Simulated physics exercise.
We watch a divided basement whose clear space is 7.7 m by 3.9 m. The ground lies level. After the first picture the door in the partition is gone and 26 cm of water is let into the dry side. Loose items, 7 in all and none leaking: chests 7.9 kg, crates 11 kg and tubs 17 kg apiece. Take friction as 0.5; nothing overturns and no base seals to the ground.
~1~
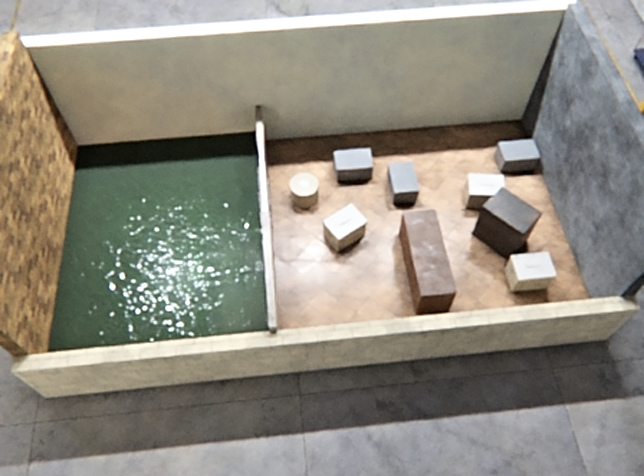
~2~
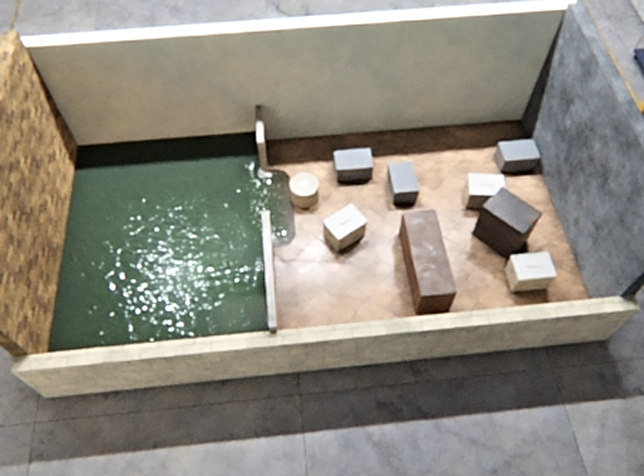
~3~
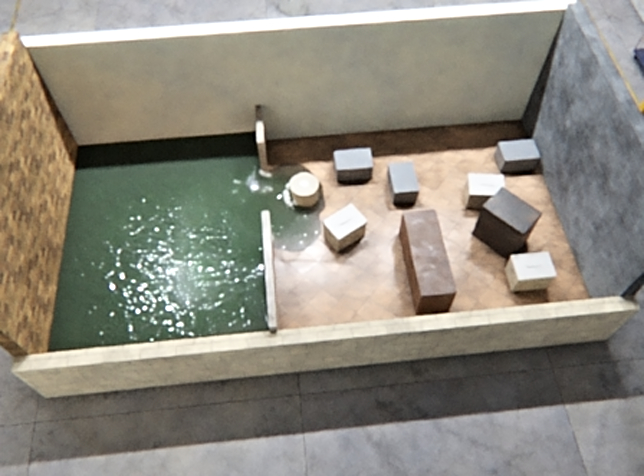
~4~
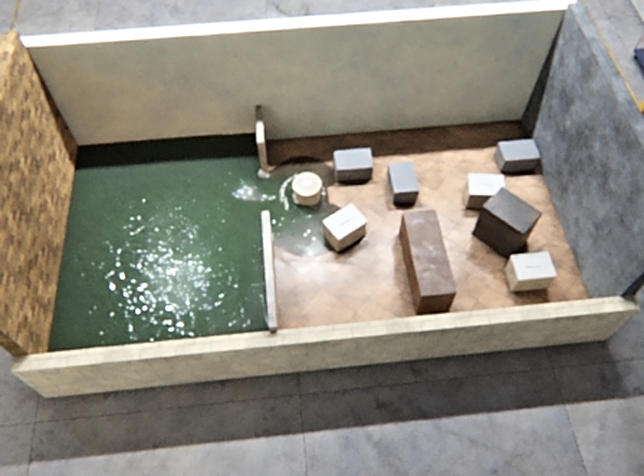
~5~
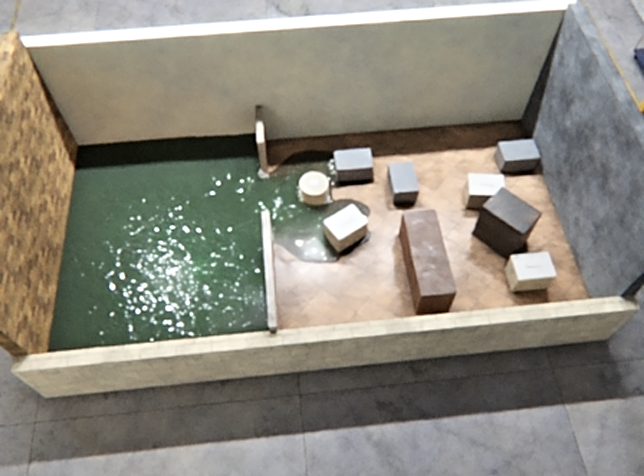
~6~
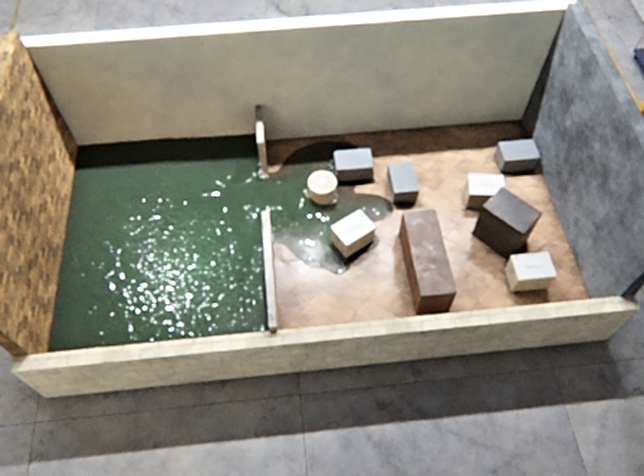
The clip shows a walled basin with green water on the left; a gap opens in the divider and water spreads over the brown floor among scattered blocks, slightly shifting a round tub, then a pale box, rightward.
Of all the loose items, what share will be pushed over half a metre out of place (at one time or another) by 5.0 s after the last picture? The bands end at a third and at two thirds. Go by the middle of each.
Share: Two thirds or above.
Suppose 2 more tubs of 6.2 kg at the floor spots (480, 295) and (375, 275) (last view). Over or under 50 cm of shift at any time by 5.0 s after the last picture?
In that order: Short of it, past it.
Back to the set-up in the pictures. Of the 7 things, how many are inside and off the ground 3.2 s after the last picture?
I count 3.
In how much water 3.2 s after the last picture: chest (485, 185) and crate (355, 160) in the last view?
About 6 and 9 cm.
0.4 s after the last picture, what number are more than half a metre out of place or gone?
By then 2.
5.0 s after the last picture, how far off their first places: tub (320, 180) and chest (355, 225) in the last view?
In turn: 200 cm, 120 cm.
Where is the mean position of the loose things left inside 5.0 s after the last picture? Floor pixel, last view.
Near (466, 216).
Then, 0.4 s after the last picture 2 of 7 are over 50 cm from their spots; 0 afloat.
Then, 1.7 s after the last picture 3 of 7 are over 50 cm from their spots; 2 afloat.
Then, 3.2 s after the last picture 5 of 7 are over 50 cm from their spots; 3 afloat.
Then, 5.0 s after the last picture 6 of 7 are over 50 cm from their spots, and 6 have been at some point; 6 afloat.
